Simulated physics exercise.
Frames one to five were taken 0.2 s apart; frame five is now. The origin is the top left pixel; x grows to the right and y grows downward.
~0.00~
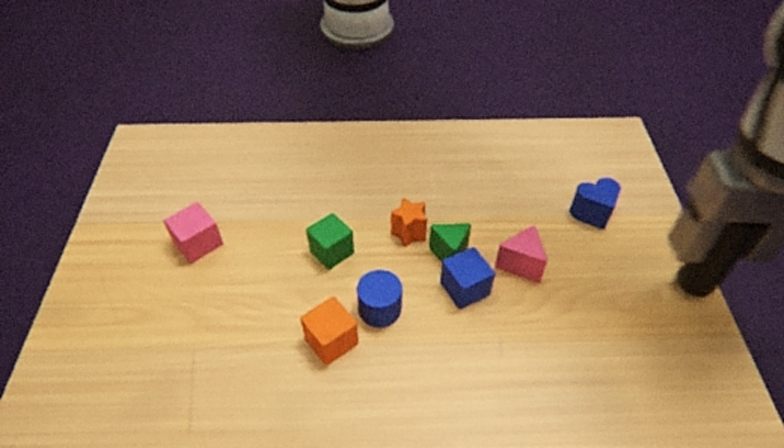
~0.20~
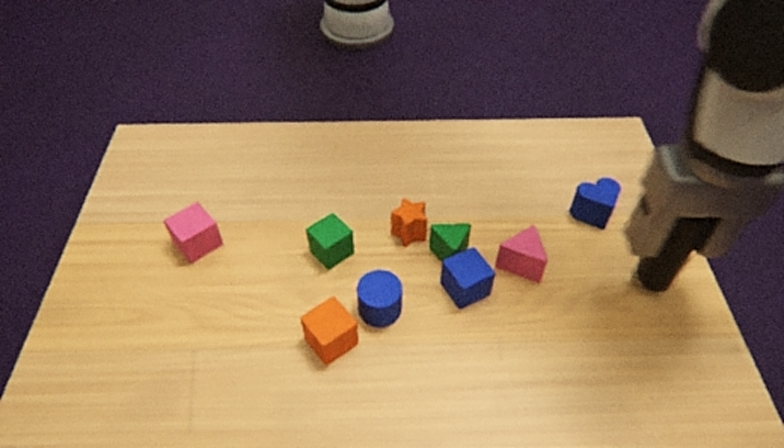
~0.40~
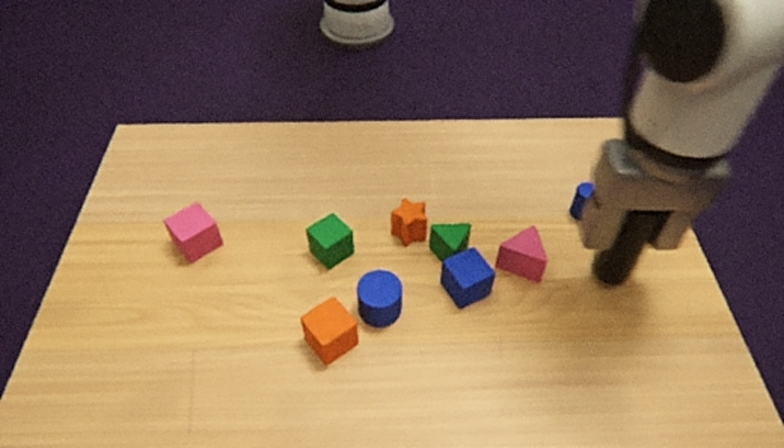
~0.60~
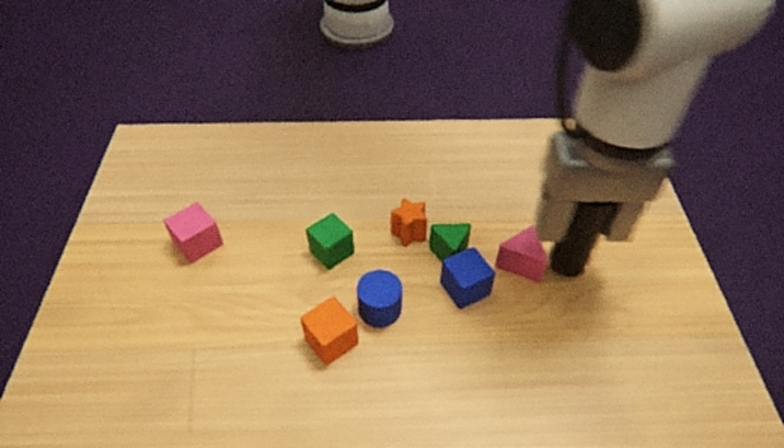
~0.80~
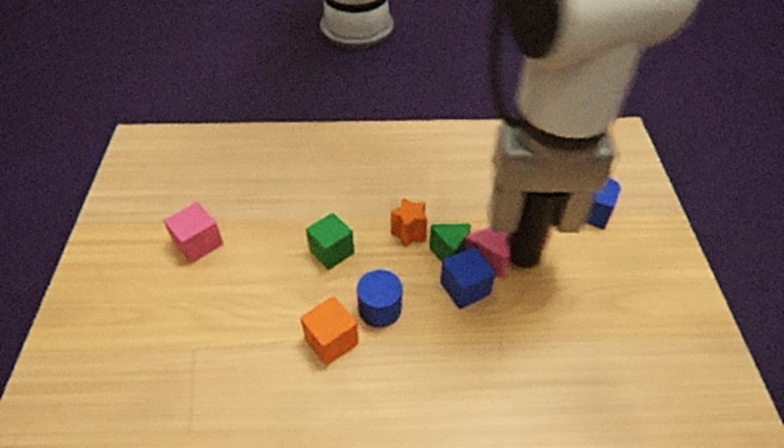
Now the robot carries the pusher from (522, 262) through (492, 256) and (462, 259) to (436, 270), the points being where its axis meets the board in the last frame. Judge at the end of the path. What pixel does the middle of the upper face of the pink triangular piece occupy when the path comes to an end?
I expect it at (404, 246).
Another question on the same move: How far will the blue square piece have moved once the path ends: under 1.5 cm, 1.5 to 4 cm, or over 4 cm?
Result: 1.5-4 cm.
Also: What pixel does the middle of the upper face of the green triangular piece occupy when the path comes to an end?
I'd place it at (388, 228), taking the centre of its top.
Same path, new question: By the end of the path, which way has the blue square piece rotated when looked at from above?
Looking down, my answer is that the blue square piece rotates anticlockwise.
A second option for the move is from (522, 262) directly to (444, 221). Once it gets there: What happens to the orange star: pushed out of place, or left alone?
If the pusher follows that path, the orange star stays in its place.
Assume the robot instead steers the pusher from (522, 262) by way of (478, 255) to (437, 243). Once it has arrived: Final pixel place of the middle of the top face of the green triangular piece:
About (391, 230).
On the path given first. Halfway along, pusher at (478, 248); orange star at (405, 208), turned 25° clockwise; green triangular piece at (414, 231), turned 15° clockwise; blue square piece at (462, 270), turned 30° anticlockwise; pink triangular piece at (446, 236), turned 20° anticlockwise.
At the end, pusher at (437, 262); orange star at (404, 207), turned 35° clockwise; green triangular piece at (388, 228), turned 35° clockwise; blue square piece at (454, 279), turned 80° anticlockwise; pink triangular piece at (404, 246).
